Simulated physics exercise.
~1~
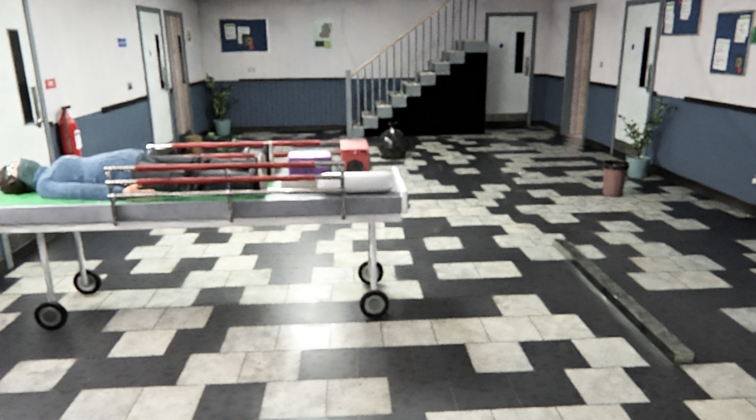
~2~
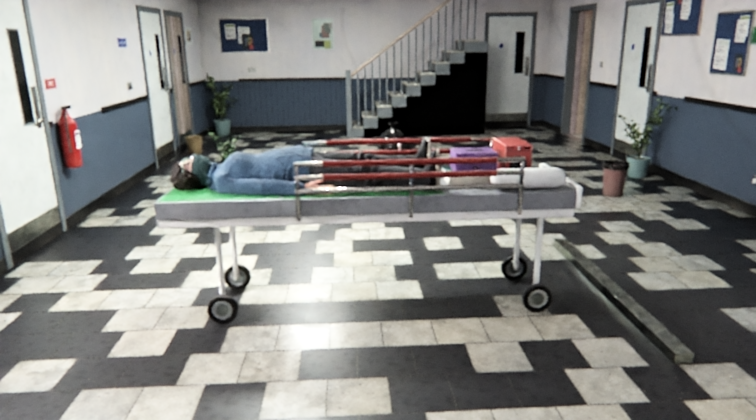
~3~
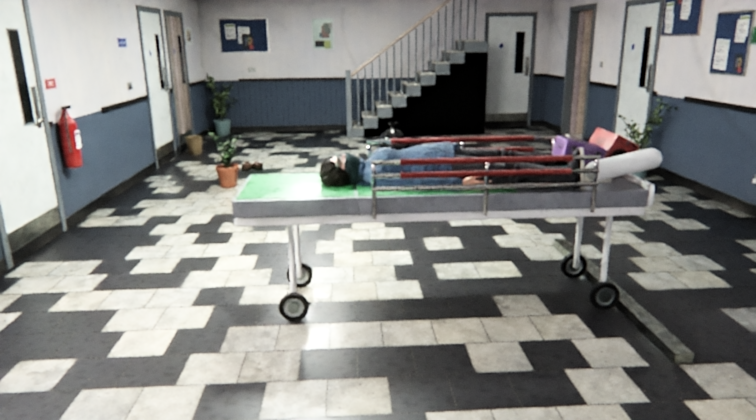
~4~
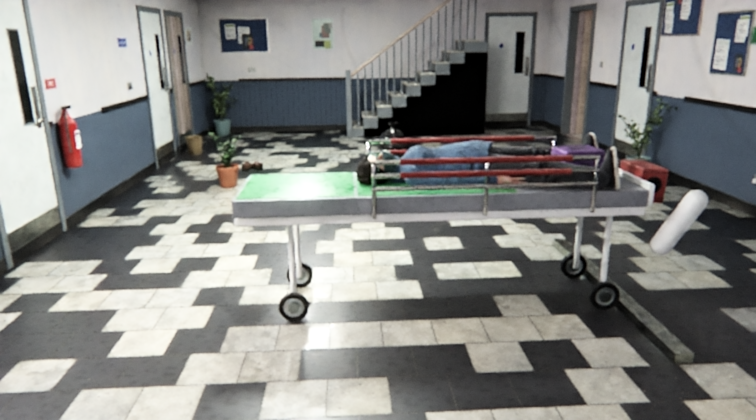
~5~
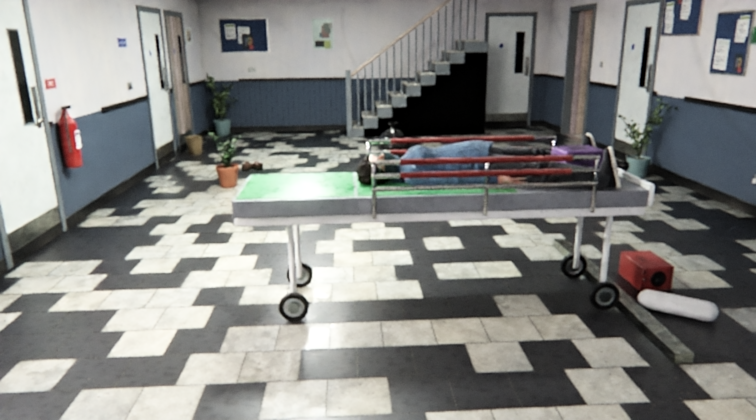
A person lying on a trolley rolls right and stops; a white bottle and red box fall.
